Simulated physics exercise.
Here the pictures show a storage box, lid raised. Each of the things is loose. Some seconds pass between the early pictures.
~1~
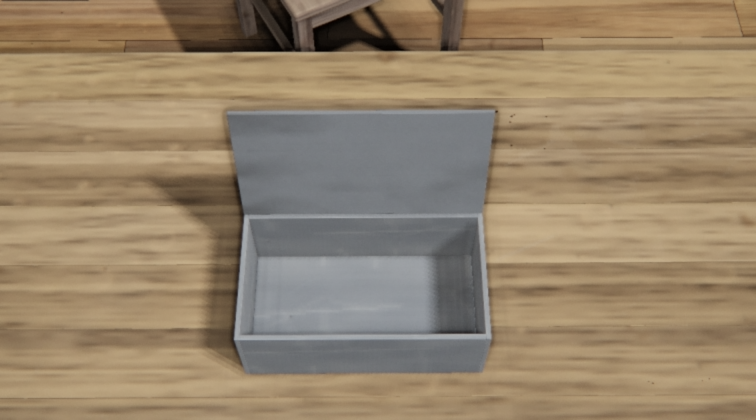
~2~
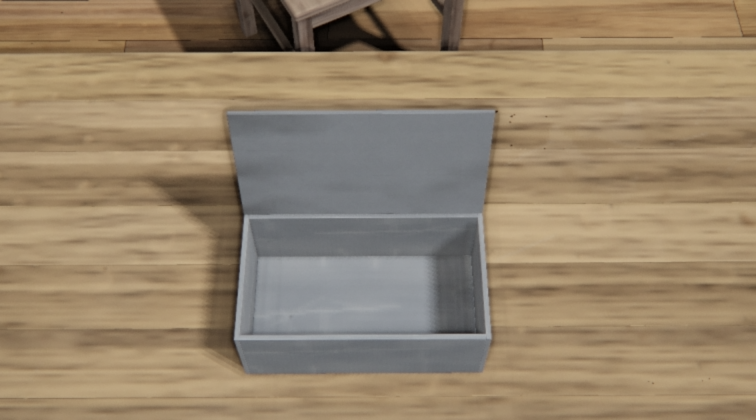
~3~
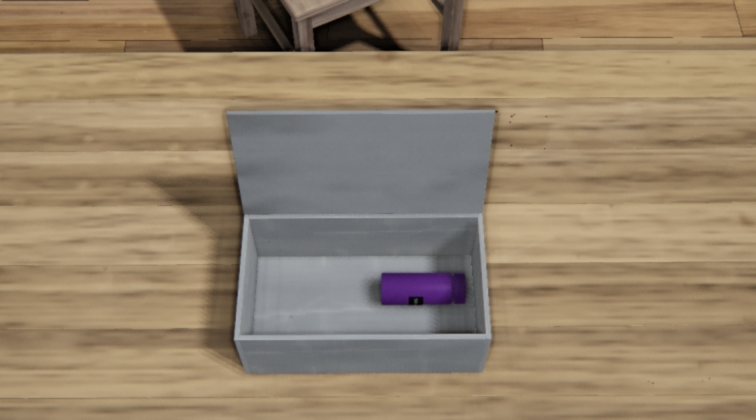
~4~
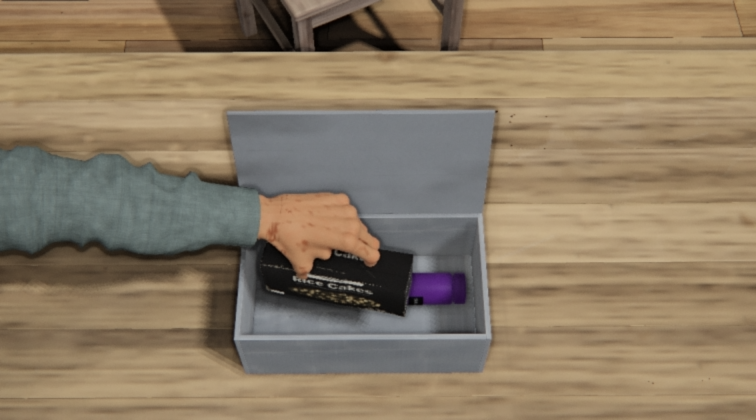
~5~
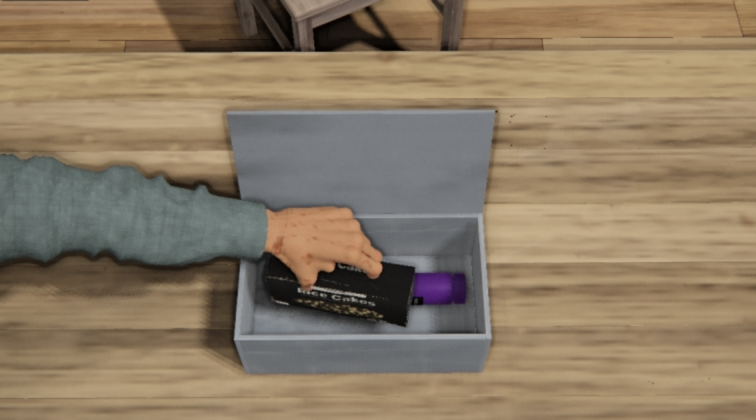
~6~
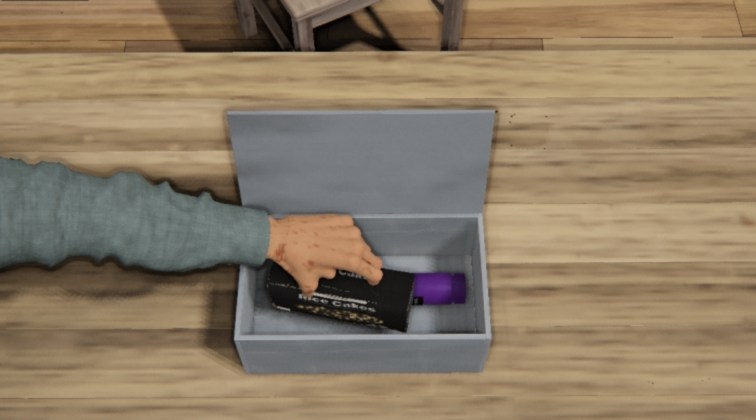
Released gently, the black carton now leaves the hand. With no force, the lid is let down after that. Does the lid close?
The lid fits.
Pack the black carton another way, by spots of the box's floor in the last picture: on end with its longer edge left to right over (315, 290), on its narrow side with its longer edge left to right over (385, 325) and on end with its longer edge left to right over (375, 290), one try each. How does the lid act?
The first time the lid can't shut, the second time it goes down fully, and the third time it goes down fully.
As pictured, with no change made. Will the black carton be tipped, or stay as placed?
Looking at the last picture, it is left as set.
Then, 1.30 s after the last picture, lid 77° above the rim; black carton slid a little near (343, 311); purple shaker rolled about its own width.
Then, 1.90 s after the last picture, lid 40° above the rim; black carton slid a little near (343, 311); purple shaker rolled about its own width.
At rest, lid shut; moved from the start, black carton; purple shaker in place. Seen from the same camera at the end, black carton near (343, 311).
